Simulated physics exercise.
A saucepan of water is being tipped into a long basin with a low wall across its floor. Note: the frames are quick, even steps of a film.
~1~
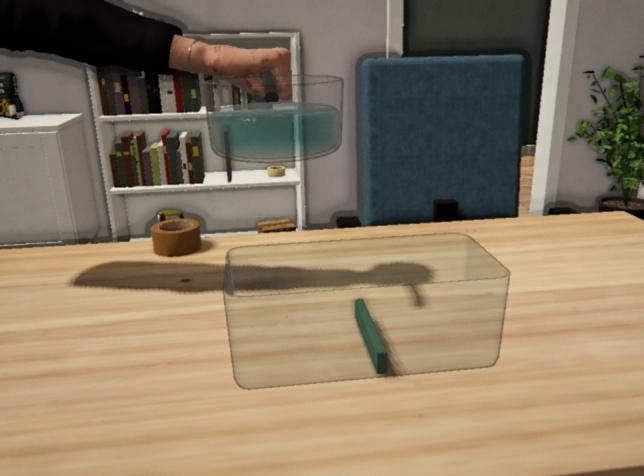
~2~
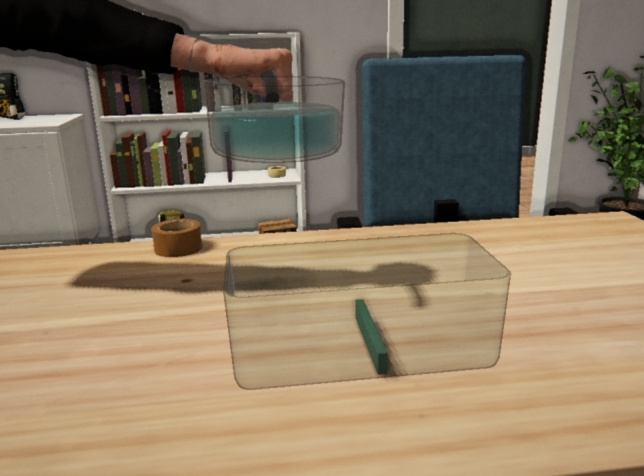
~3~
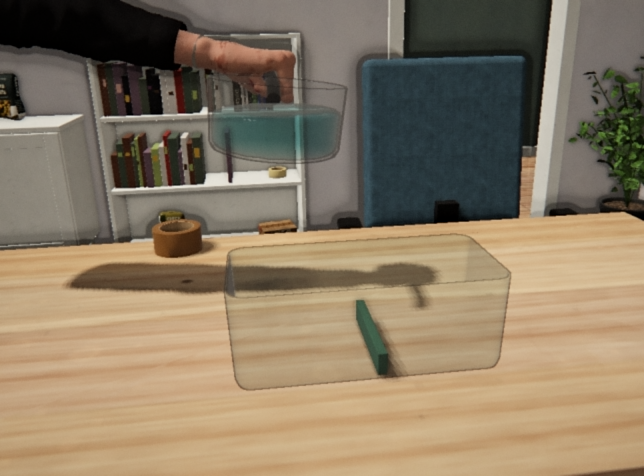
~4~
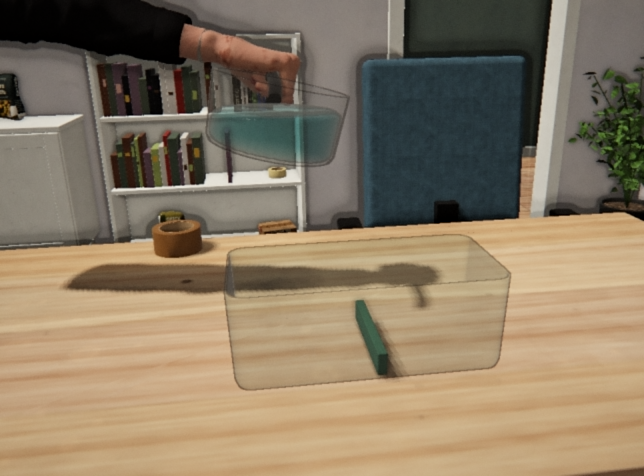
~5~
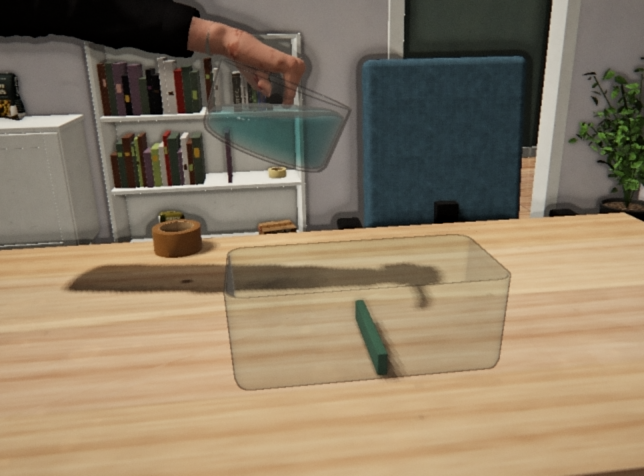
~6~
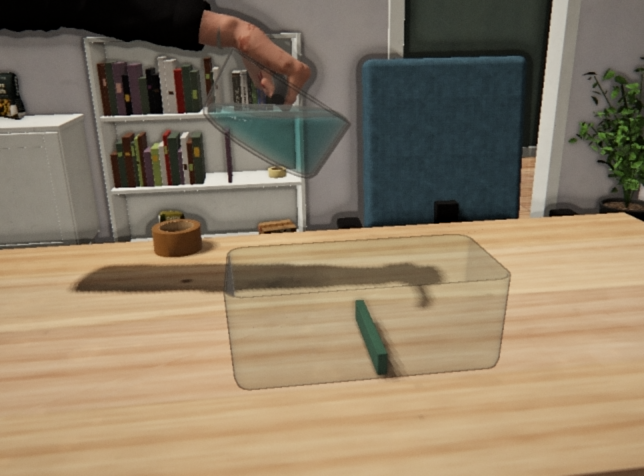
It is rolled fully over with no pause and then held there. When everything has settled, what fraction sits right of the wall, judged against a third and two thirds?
I expect the share right of the wall to be beyond two thirds.
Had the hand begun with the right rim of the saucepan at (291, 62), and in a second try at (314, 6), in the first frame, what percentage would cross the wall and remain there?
Roughly 25 per cent, and 65 per cent.
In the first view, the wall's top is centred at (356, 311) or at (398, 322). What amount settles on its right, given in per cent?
The first placement gives around 90 percent, the second 35 percent.
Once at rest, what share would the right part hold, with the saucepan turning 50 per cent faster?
Result: Roughly 75 %.
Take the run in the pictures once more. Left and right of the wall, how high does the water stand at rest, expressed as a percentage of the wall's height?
Left of the wall 20 %, right of the wall 90 %.
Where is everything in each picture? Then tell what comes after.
It leans 0°; its right rim is at (341, 80); the water meets the walls at (210, 113) and (338, 107); the long basin's rim runs from (226, 272) to (488, 254); the wall's top is at (369, 324), in the first frame.
It leans 2°; its right rim is at (343, 83); the water meets the walls at (211, 112) and (338, 108), in the second frame.
It leans 6°; its right rim is at (345, 89); the water meets the walls at (211, 111) and (340, 110), in the third frame.
It leans 13°; its right rim is at (347, 98); the water meets the walls at (211, 112) and (341, 111), in the fourth frame.
It leans 23°; its right rim is at (349, 110); the water meets the walls at (209, 111) and (343, 113), in the fifth frame.
It leans 33°; its right rim is at (348, 124); the water meets the walls at (206, 105) and (348, 114), in the sixth frame.
A moment on, the saucepan is tipped on its side and 40 per cent is still to pour, 0 is left of the wall and 13 right of it.
Next, the saucepan is tipped on its side and 14 per cent is still to pour, 11 is left of the wall and 62 right of it.
Then the saucepan is tipped on its side and 4 per cent is still to pour, 15 is left of the wall and 75 right of it.
Later the saucepan is tipped on its side and 1 per cent is still to pour, 18 is left of the wall and 79 right of it.
In the end 21 per cent lies left of the wall, 78 right of it and 1 outside.
